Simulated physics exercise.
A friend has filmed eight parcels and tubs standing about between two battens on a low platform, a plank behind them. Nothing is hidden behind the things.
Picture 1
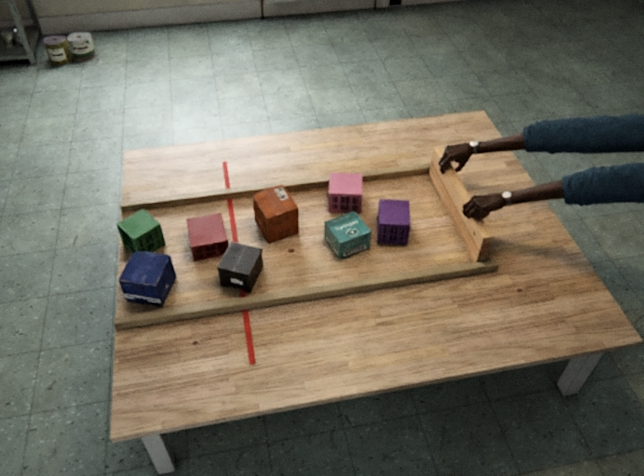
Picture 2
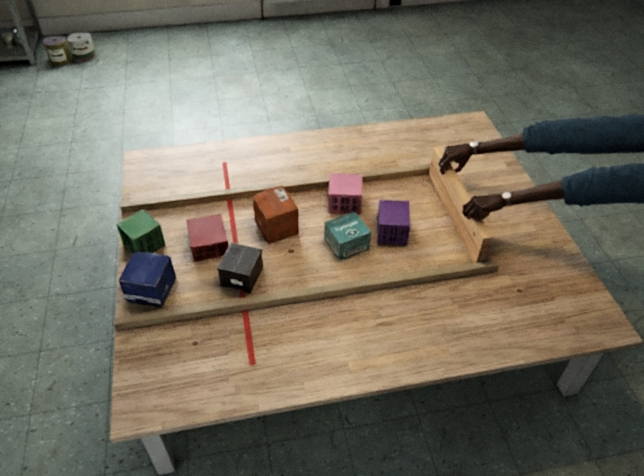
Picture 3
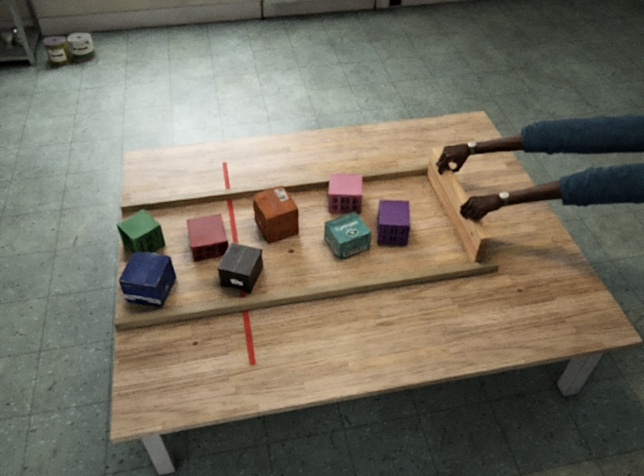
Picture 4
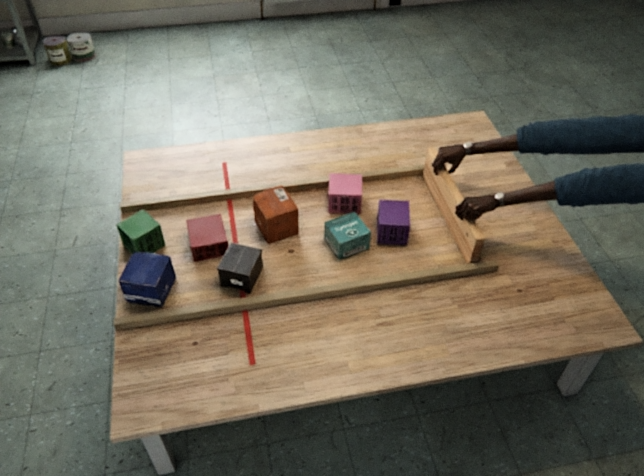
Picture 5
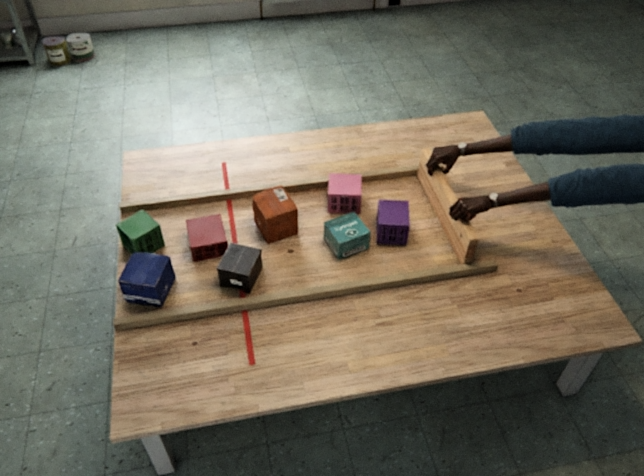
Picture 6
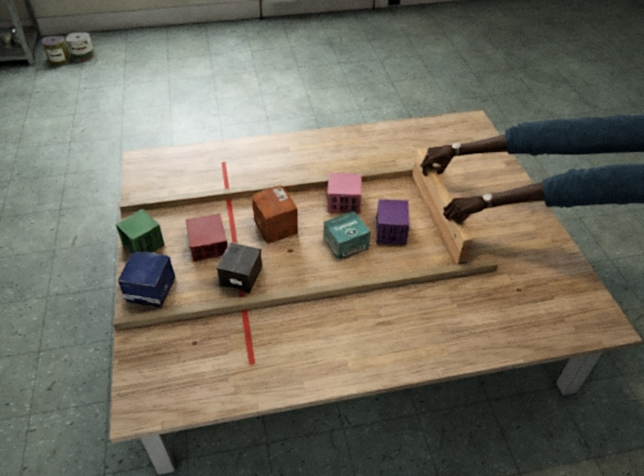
A wooden plank, gripped by two hands reaching in from the right, rests near the right end of two battens on a low table, then slides slowly a short way left. The eight coloured boxes between the battens, some beyond a red tape line, stay in place, with a gap still separating them from the plank.
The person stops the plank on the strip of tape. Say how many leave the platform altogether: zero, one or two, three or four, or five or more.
Outcome: The number that fall off is one or two.
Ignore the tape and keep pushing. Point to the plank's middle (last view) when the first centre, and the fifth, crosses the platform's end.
First at (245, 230), next at (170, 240).
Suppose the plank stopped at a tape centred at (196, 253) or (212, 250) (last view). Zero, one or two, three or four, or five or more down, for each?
One after another: Either three or four; just one or two.
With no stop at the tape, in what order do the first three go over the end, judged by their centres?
Earliest first: The green crate, the blue box, the red crate.
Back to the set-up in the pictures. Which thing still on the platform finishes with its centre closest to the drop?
It is the red crate.
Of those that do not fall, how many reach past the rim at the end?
That would be 0.
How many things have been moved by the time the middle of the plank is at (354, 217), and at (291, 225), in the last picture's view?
At the one place 3, at the other 6.
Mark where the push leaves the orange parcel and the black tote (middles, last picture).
The orange parcel stops around (180, 227); the black tote around (156, 289).
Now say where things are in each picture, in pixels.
Green crate (142, 234); blue box (148, 278); red crate (208, 237); plank (457, 203); tape (236, 247), in the first picture.
Blue box (148, 279); black tote (241, 268), in the second picture.
Red crate (208, 237); pink crate (345, 193), in the third picture.
Green crate (141, 235); purple crate (393, 222), in the fourth picture.
Blue box (148, 279); plank (445, 204), in the fifth picture.
Green crate (141, 235); blue box (147, 279); red crate (207, 237); plank (439, 205); tape (235, 247), in the sixth picture.
A little later, none off yet; green crate at rest near (141, 235); blue box at rest near (147, 279); red crate at rest near (207, 237).
Next, none off yet; green crate at rest near (141, 235); blue box at rest near (147, 279); red crate shifted a little near (185, 241).
When it is over, the number that fall off is one or two; down, blue box and green crate.
